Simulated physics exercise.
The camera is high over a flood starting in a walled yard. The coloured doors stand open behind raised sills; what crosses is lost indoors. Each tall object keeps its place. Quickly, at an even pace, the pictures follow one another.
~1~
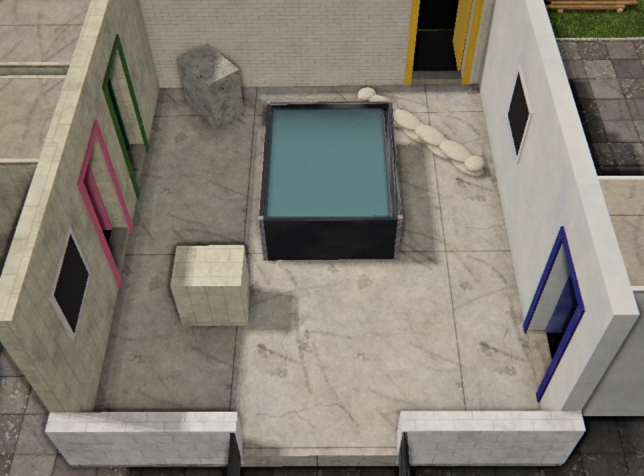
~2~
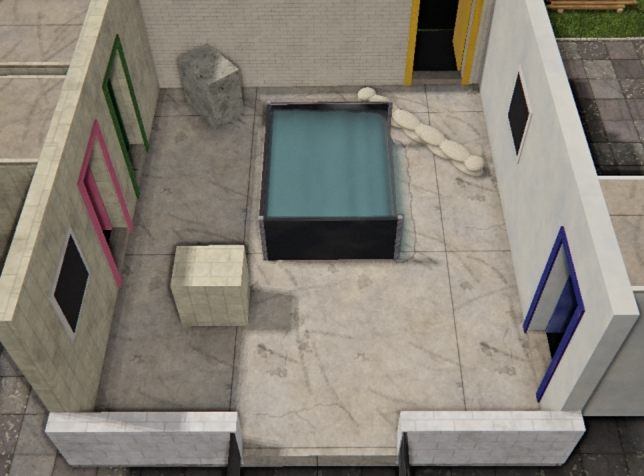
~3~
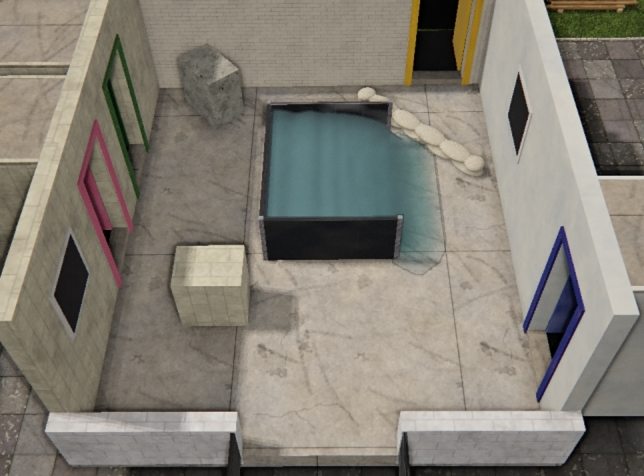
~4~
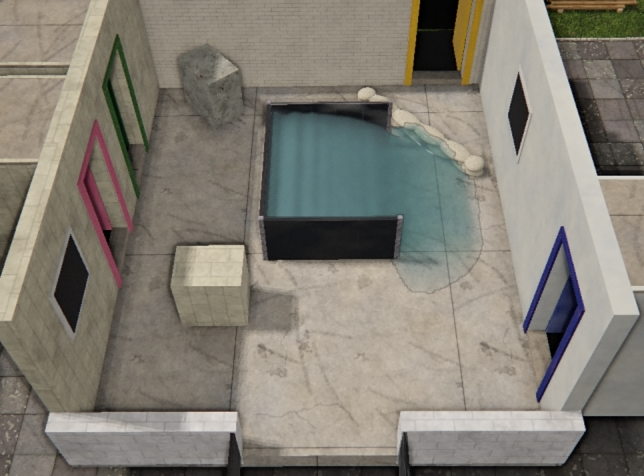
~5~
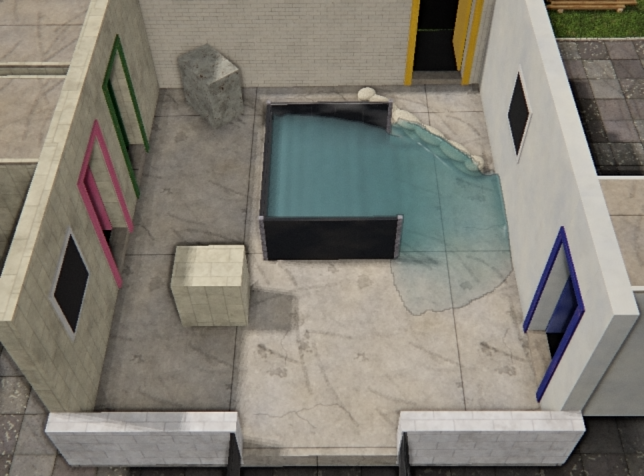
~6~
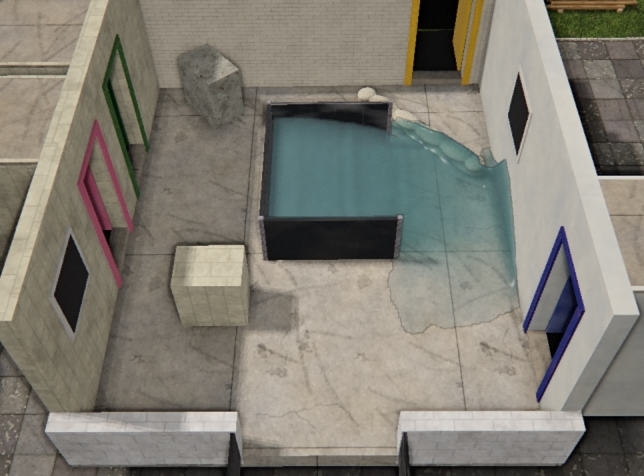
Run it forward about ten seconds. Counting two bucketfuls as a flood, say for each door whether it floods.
The pink door keeps inside the allowance there. The yellow door exceeds the allowance there. The green door keeps inside the allowance there. The blue door exceeds the allowance there.
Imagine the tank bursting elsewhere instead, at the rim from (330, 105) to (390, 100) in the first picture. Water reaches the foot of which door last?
You want the door marked blue.
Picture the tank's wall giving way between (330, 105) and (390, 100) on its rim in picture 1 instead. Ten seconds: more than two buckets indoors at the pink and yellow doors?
As far as I can tell, pink doesn't reach the threshold while yellow surpasses the threshold.
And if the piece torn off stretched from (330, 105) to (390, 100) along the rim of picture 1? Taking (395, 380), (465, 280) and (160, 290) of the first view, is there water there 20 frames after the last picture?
Unwetted, submerged, submerged.
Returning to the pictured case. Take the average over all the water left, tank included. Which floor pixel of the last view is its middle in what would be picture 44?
Somewhere around (333, 242) in the last view.
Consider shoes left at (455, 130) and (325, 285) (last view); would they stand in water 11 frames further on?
So I'd put them as swamped and unwetted.
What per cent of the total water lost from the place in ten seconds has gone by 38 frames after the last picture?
I get 75 percent.
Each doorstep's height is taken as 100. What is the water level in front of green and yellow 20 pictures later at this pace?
Near 0 and 150 per cent, in that order.
A moment on, water covers 30 % of the floor; the pink door not reached, the yellow door not reached, the green door not reached, the blue door wet at the sill, nothing in.
Next, water covers 45 % of the floor; the pink door not reached, the yellow door over two buckets in, the green door not reached, the blue door under two buckets in.
Then, water covers 60 % of the floor; the pink door not reached, the yellow door far over two buckets in, the green door not reached, the blue door over two buckets in.
Later, water covers 90 % of the floor; the pink door wet at the sill, nothing in, the yellow door far over two buckets in, the green door wet at the sill, nothing in, the blue door over two buckets in.
In the end, water covers 95 % of the floor; the pink door wet at the sill, nothing in, the yellow door far over two buckets in, the green door wet at the sill, nothing in, the blue door over two buckets in.
